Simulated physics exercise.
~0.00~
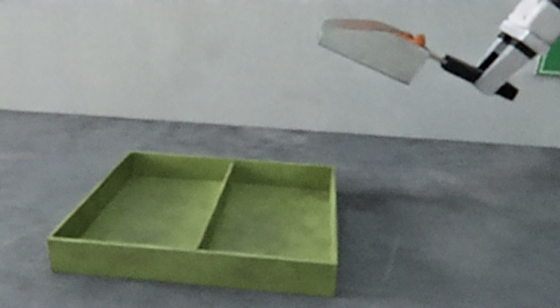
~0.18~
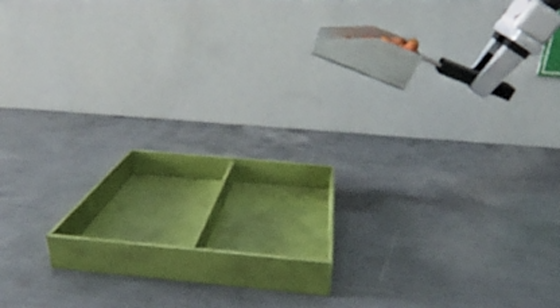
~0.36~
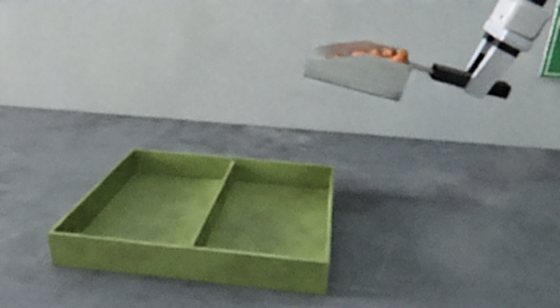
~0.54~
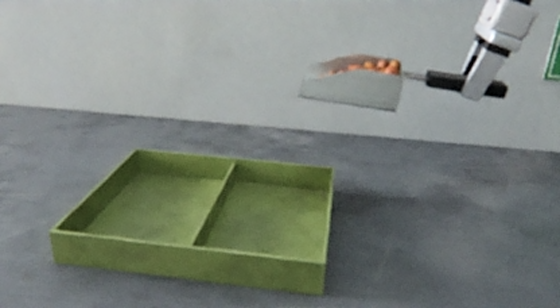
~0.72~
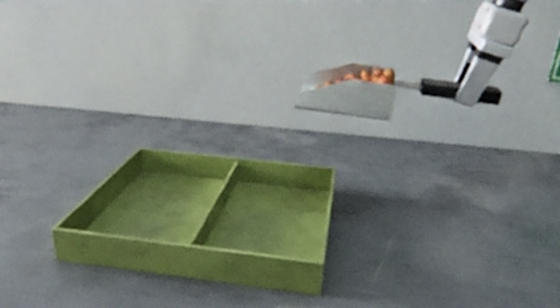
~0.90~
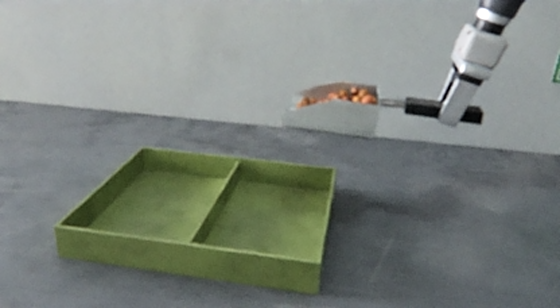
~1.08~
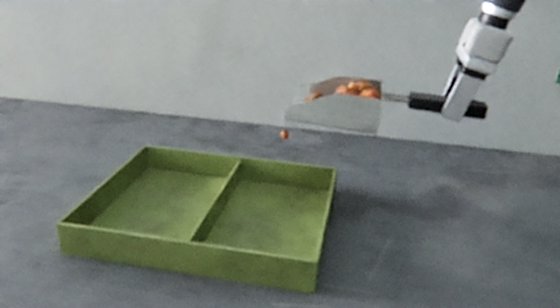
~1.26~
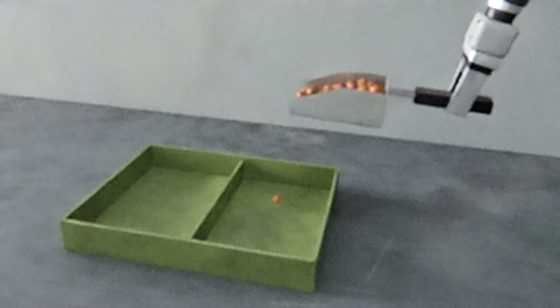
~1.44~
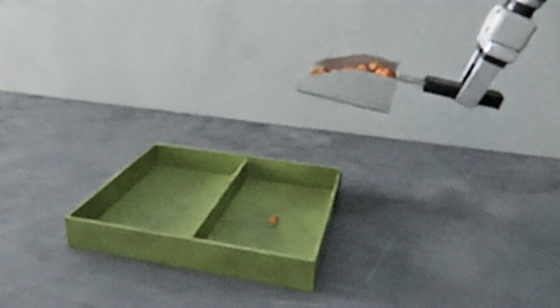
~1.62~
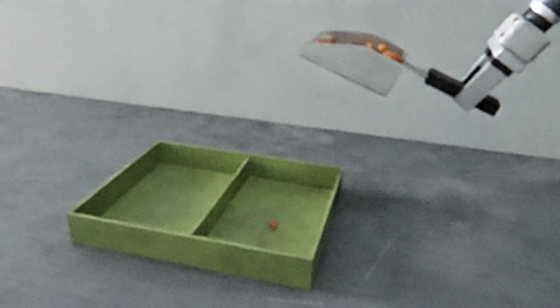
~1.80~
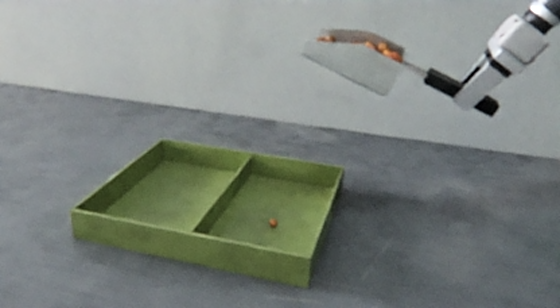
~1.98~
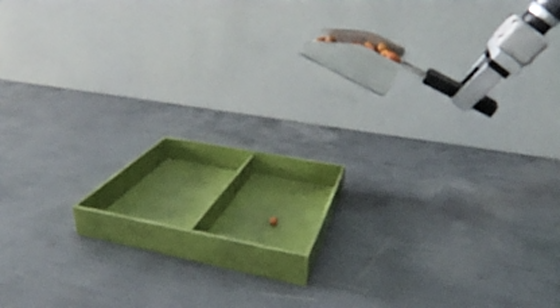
The clip opens with a robot arm holding a scoop of hazelnuts, tilted back, above and to the right of a green tray split into two parts by a cross wall. The arm lowers the scoop toward the tray and moves it slightly left while levelling it out. As the scoop nears its lowest point, a single nut slips off the front edge and drops into the right-hand part. The arm then lifts the scoop back up to the right and tilts it backward again. It ends with the scoop held still, the rest of its load aboard, and one nut lying in the tray.
